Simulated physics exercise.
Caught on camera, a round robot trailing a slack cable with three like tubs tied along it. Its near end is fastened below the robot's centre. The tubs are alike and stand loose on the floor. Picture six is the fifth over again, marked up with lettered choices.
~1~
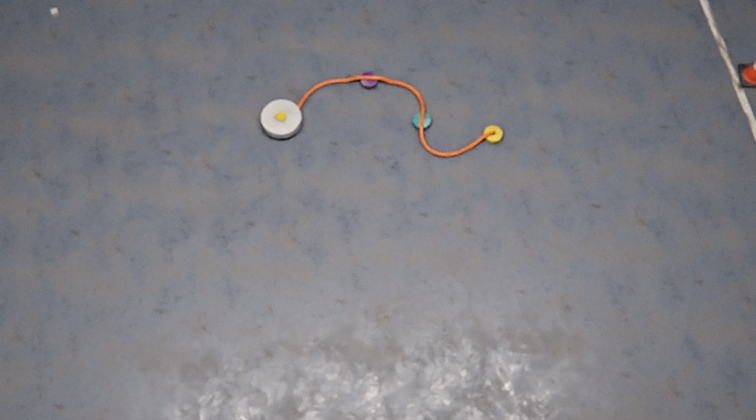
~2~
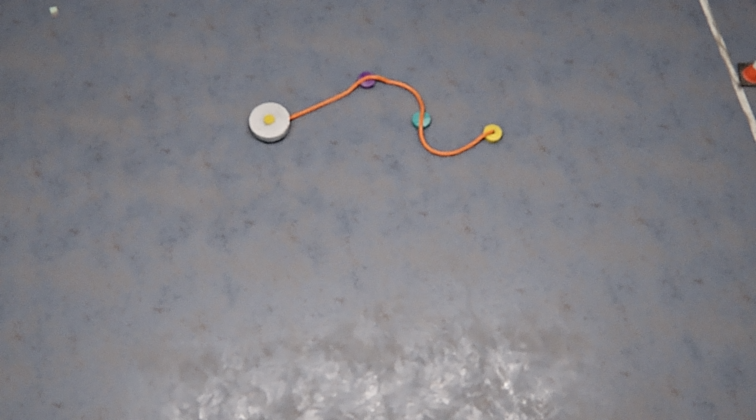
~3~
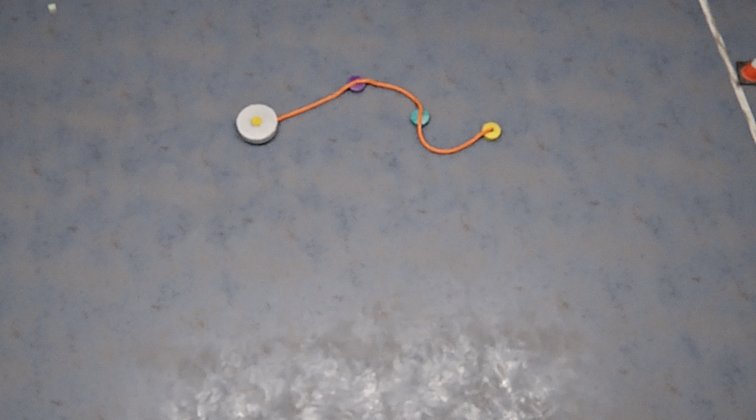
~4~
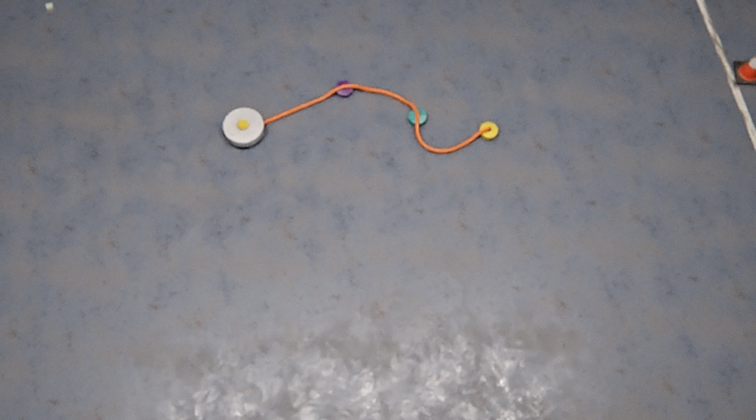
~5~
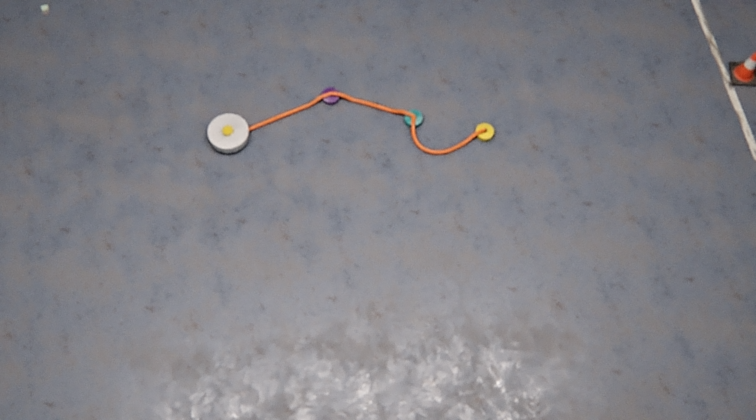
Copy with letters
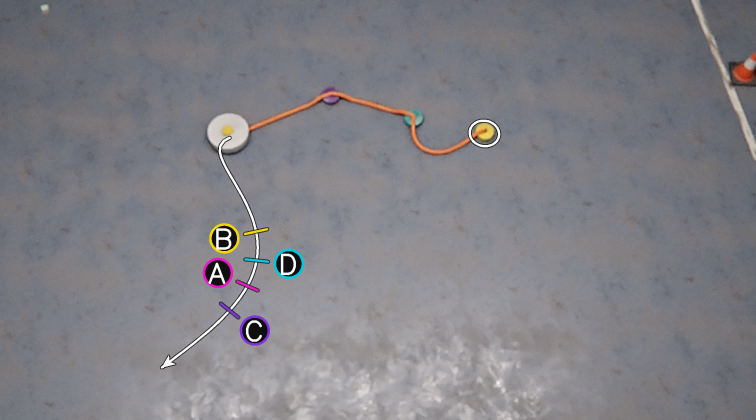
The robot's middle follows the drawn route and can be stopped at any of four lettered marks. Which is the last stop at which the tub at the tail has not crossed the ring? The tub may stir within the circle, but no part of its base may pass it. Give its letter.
All is well up to A.
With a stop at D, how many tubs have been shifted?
Two.
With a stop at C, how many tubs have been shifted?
Three.
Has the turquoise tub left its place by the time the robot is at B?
Yes.
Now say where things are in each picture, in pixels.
In the first frame, yellow tub (493, 134); turquoise tub (422, 121); purple tub (369, 80).
In the second frame, robot (270, 123); purple tub (367, 80); turquoise tub (421, 120).
In the third frame, robot (258, 125); purple tub (357, 84); turquoise tub (420, 118).
In the fourth frame, robot (244, 128); purple tub (344, 88); turquoise tub (418, 117).
In the fifth frame, robot (229, 134); purple tub (331, 96); turquoise tub (414, 118); yellow tub (485, 132).
On the marked copy, A at (247, 286); B at (256, 232); C at (230, 311); D at (257, 261); the ring at (484, 133); the route from (230, 138) via (257, 254) to (162, 368).
Following A. Soon after the start, robot (234, 180); yellow tub (485, 132); turquoise tub (406, 117); purple tub (318, 114).
Later, robot (256, 233); yellow tub (485, 132); turquoise tub (401, 118); purple tub (319, 147).
In the end, robot (246, 283); yellow tub (484, 132); turquoise tub (379, 139); purple tub (314, 194); the ringed tub at the far end is still in its ring.
As for the rest, B is safe but short; C drags the last tub to (471, 133); D is safe but short.
